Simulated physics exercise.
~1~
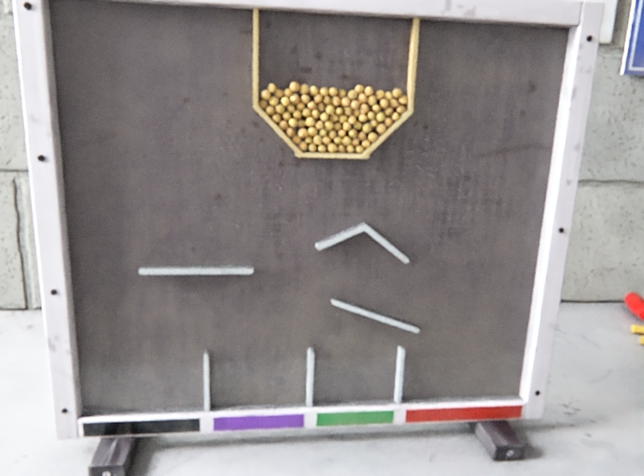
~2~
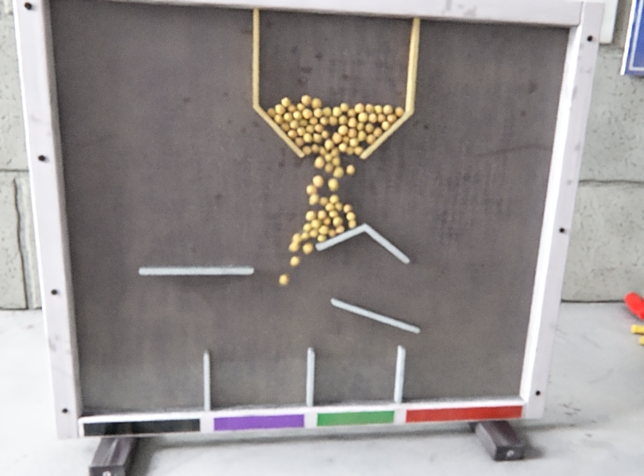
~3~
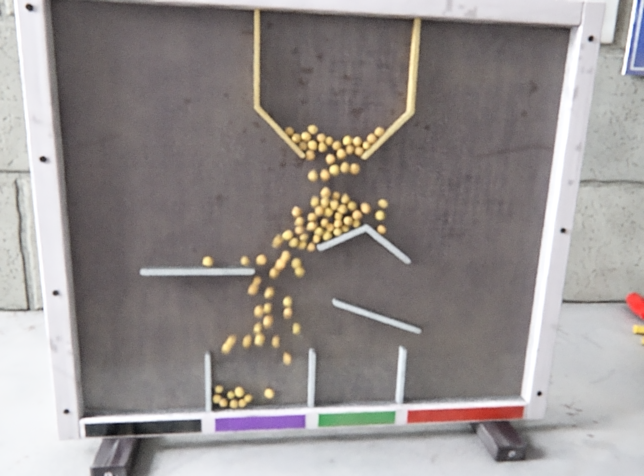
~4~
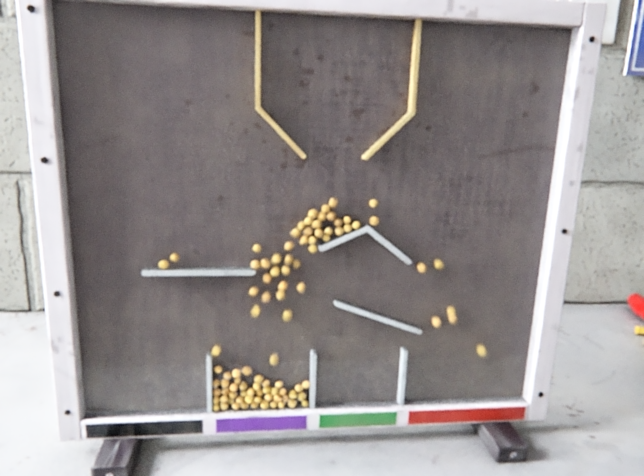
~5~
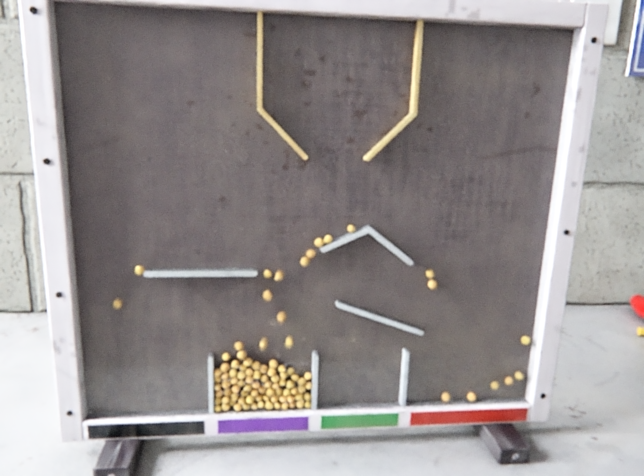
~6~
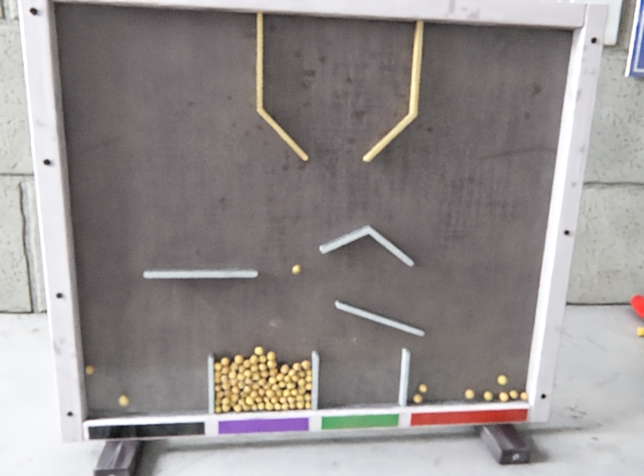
A shallow upright case with a dark back and pale frame stands before a grey block wall, seen from the front by a slightly swaying camera. A yellow-edged hopper full of pale wooden beads hangs above grey ledges and bins marked black, purple, green and red. The hopper's bottom opens and beads pour onto the peaked ledge, most spilling left into the purple bin. Some bounce along the left ledge, while others run right towards the red bin. The hopper empties, and finally purple is heaped, red holds a few, green is empty, and a couple of beads drop at black.
